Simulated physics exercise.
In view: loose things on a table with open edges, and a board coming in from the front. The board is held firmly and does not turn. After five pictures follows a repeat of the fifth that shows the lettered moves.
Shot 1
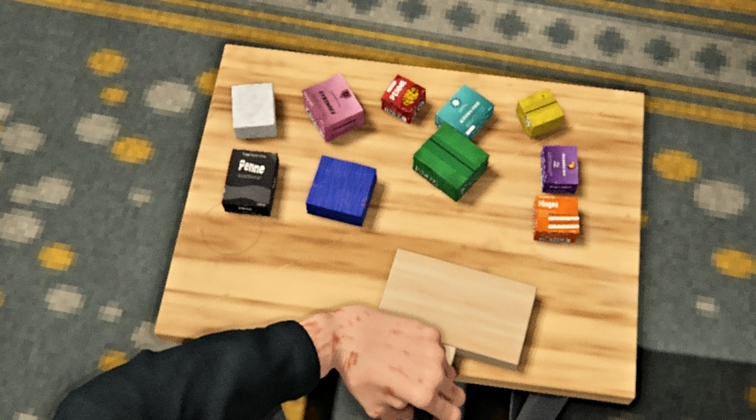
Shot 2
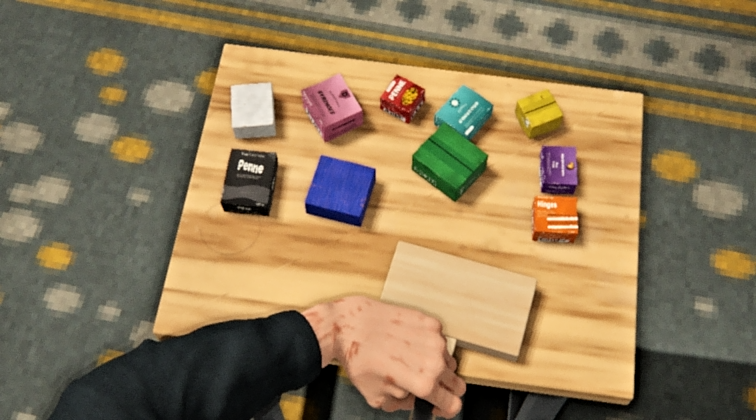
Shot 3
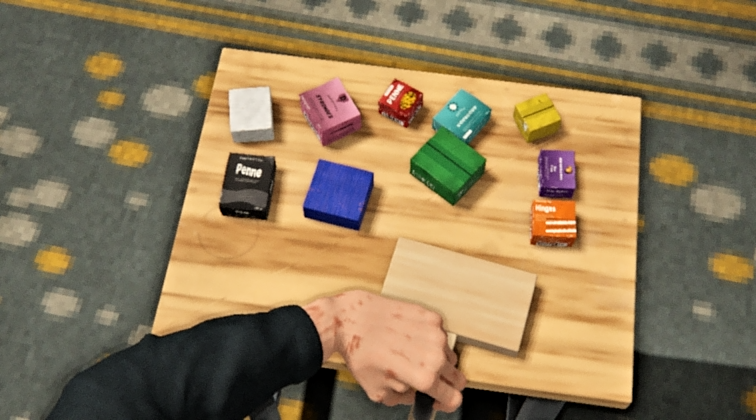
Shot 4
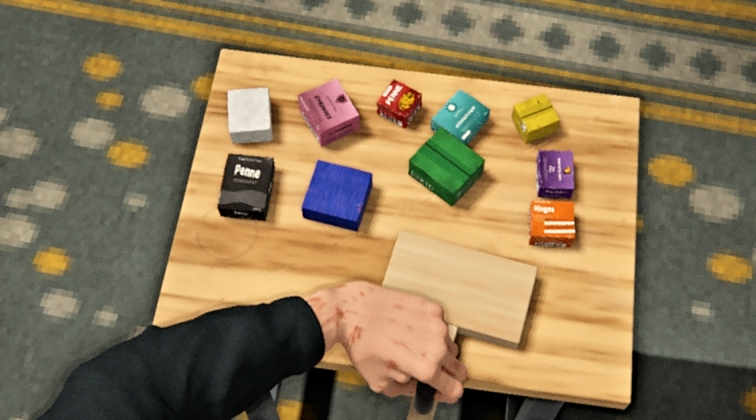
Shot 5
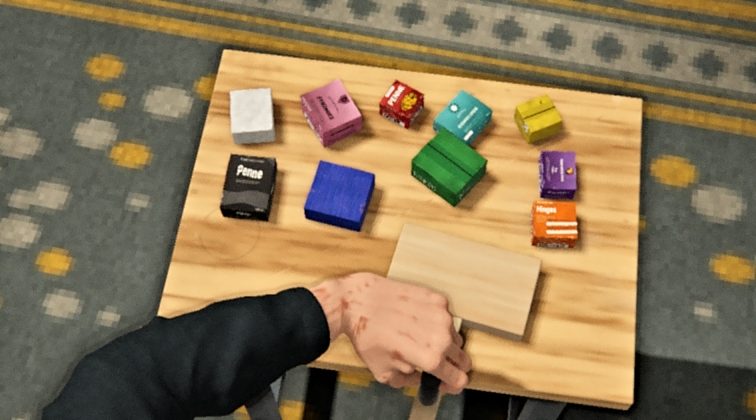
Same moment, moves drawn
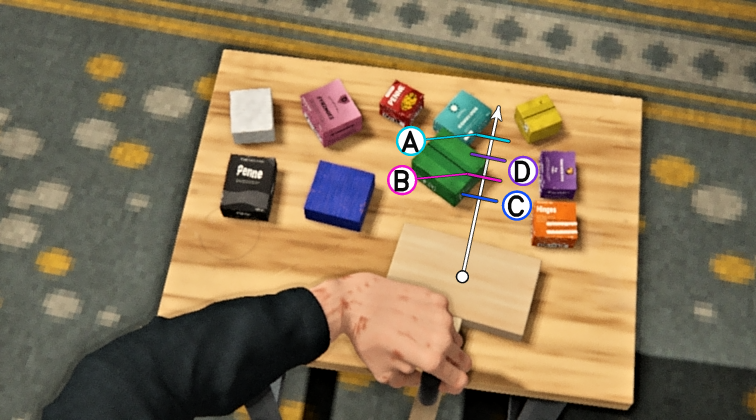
A hand gripping a pale wooden board at the front of a table slides it slightly away from the viewer, toward the blue and green blocks, while the small coloured boxes and packets around it stay in place.
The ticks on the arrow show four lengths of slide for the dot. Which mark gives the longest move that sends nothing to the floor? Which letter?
As far as tick B.
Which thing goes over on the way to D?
It is the turquoise box.
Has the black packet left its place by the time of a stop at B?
By then, no.
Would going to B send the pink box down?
No.
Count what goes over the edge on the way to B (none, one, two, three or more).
The count is none.
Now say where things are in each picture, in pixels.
Green box (451, 162); red packet (404, 99); white block (254, 111), in the first frame.
Board (457, 297); pink box (332, 108), in the second frame.
Board (458, 292); black packet (248, 186), in the third frame.
Board (458, 285); blue block (338, 196), in the fourth frame.
Board (462, 277); orange box (554, 225); green box (449, 168); red packet (402, 104), in the fifth frame.
On the copy, A at (492, 138); B at (484, 178); C at (479, 197); D at (488, 158); the arrow from (462, 277) to (499, 107); the white dot at (462, 277).
On B. First, board (470, 244); orange box (559, 210); purple packet (558, 171).
Then, board (478, 207); turquoise box (467, 102); yellow box (535, 116).
Finally, board (483, 183); turquoise box (472, 80); purple packet (580, 119); nothing has fallen.
By contrast, A drops the turquoise box; C is safe but short; D drops the turquoise box.
